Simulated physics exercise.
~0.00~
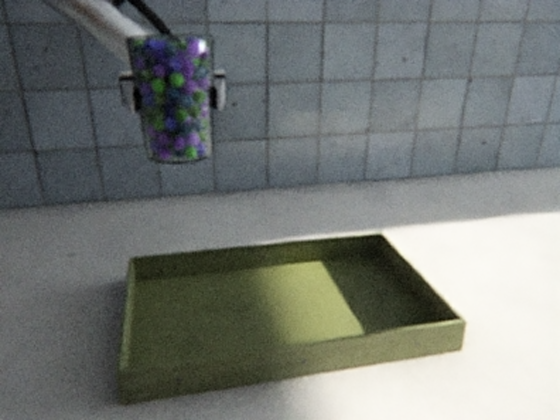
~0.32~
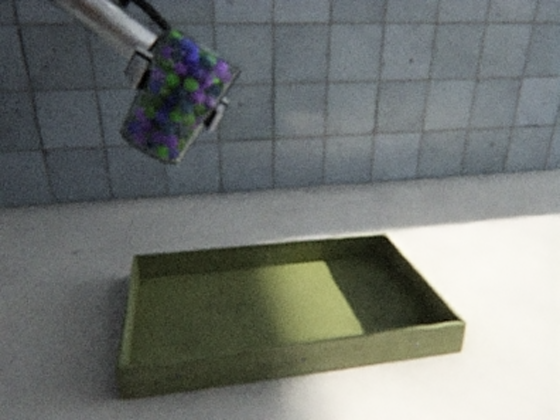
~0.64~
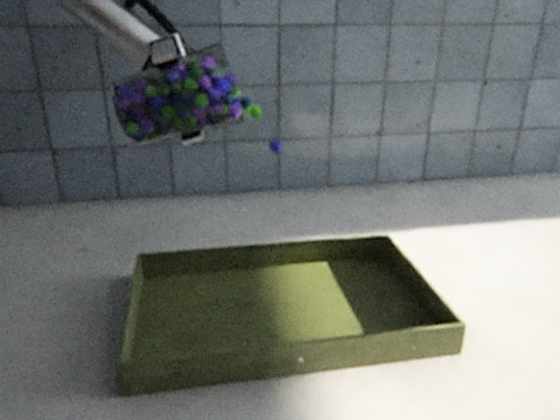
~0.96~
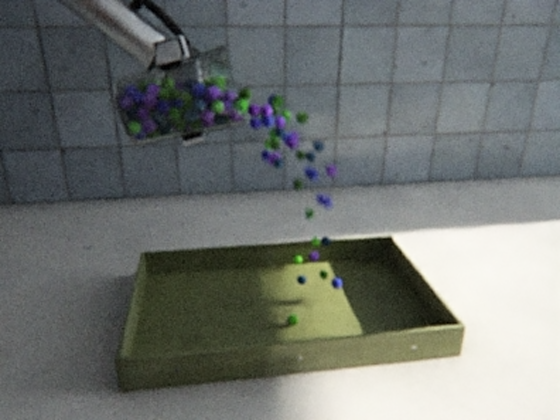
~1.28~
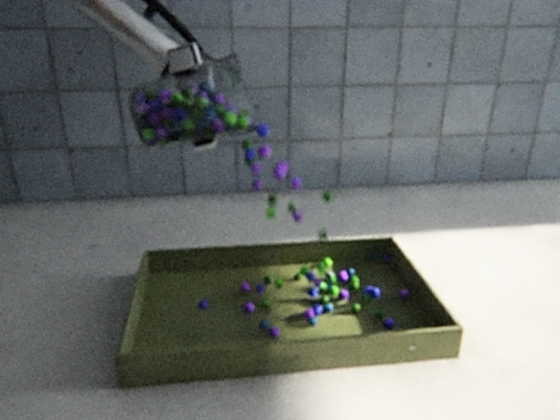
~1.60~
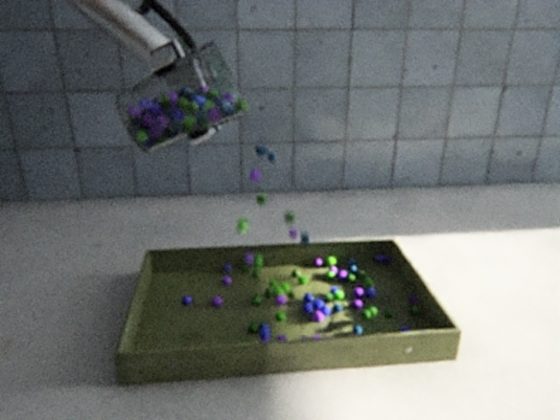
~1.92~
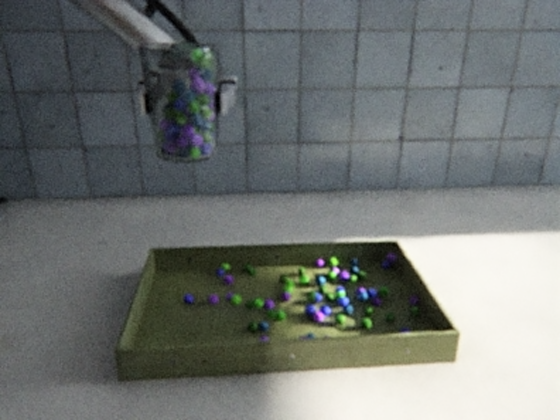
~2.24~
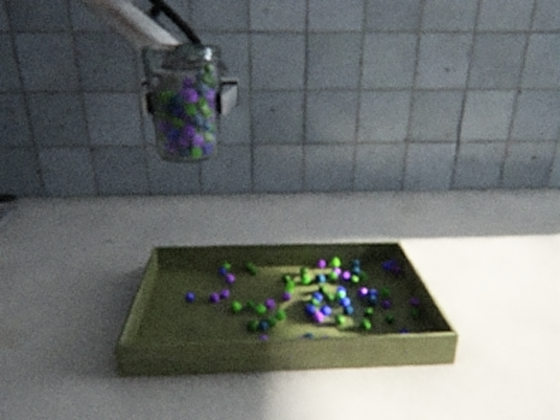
A robot arm tips a clear beaker, spills some colourful sweets into a green tray, then rights it.
